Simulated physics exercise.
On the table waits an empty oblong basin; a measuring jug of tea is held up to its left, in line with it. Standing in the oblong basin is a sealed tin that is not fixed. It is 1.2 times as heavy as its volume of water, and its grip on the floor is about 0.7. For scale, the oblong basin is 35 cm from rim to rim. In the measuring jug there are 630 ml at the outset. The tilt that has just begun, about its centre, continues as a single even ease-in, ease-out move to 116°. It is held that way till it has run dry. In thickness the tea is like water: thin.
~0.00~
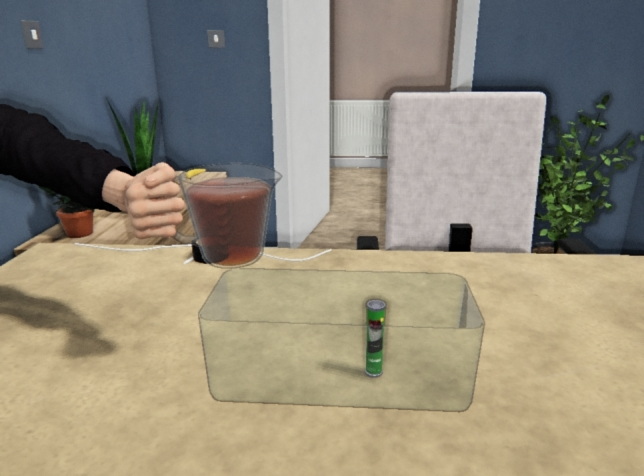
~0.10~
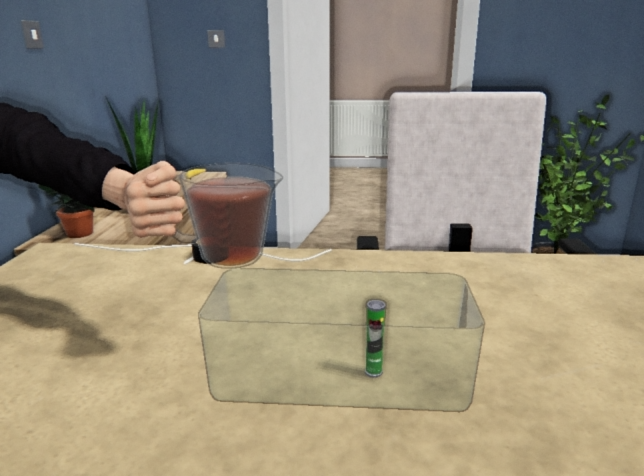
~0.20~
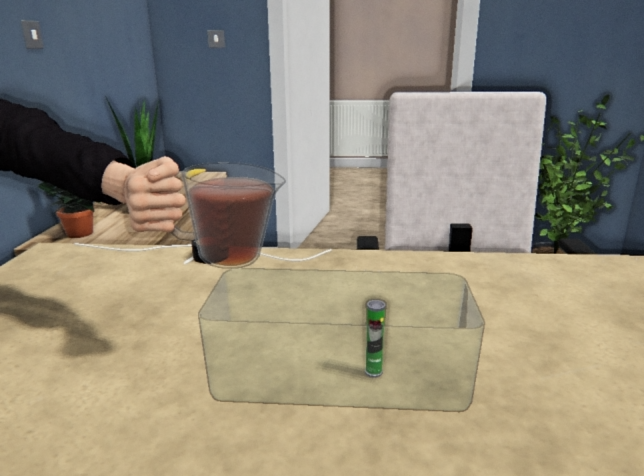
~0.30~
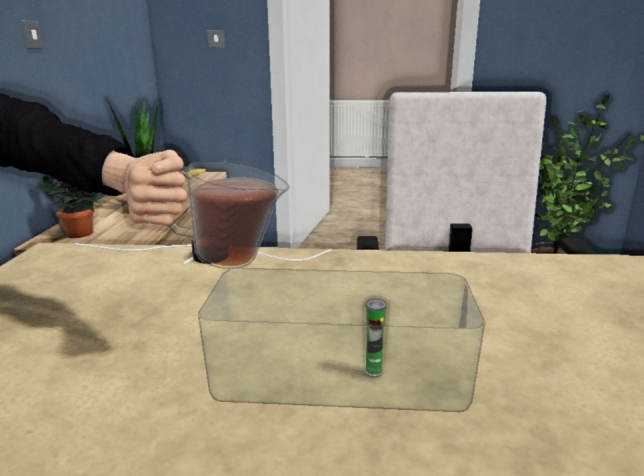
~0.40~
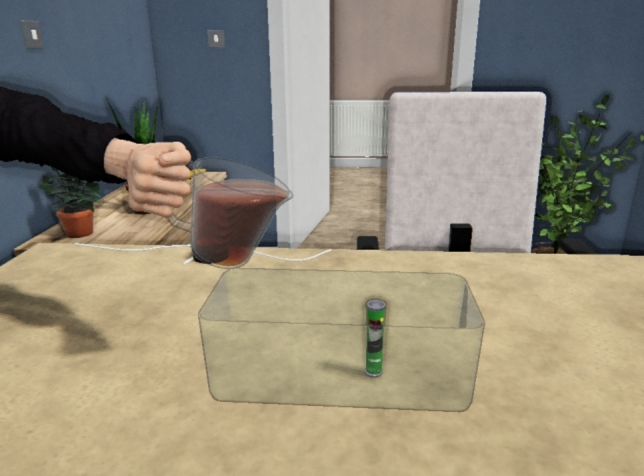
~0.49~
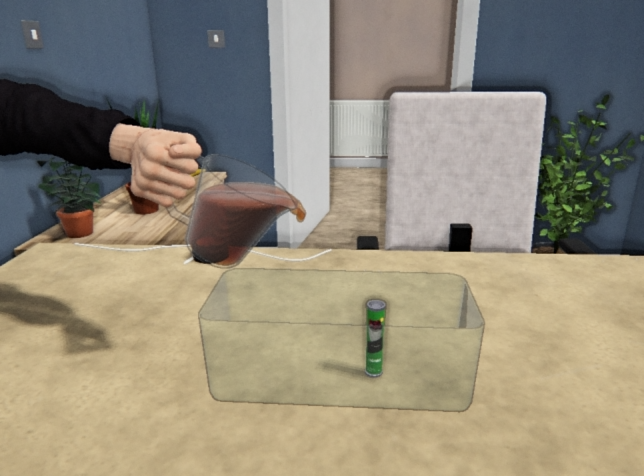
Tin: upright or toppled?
Upright.
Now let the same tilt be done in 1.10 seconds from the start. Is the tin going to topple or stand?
Outcome - the tin stays erect.
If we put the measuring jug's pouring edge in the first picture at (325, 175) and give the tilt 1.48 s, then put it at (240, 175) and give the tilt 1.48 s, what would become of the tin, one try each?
In the first try it comes down; in the second it remains standing.
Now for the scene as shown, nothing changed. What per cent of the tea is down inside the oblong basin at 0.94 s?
36 %, give or take.
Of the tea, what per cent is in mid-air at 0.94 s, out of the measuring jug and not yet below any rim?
Near 18 per cent at that moment.
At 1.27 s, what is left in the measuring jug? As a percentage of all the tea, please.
3 per cent or so.
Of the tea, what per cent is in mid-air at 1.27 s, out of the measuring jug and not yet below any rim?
Some 3 per cent.
By 0.94 s the tilt is 82° and 46 per cent is still to pour; the tin stands where it began.
By 1.27 s the tilt is 110° and 3 per cent is still to pour; the tin stands where it began.
By 1.61 s the tilt is 116° and 0 per cent is still to pour; the tin stands where it began.
By 1.98 s the tilt is 116° and 0 per cent is still to pour; the tin stands where it began.
At rest the tin stands where it began.
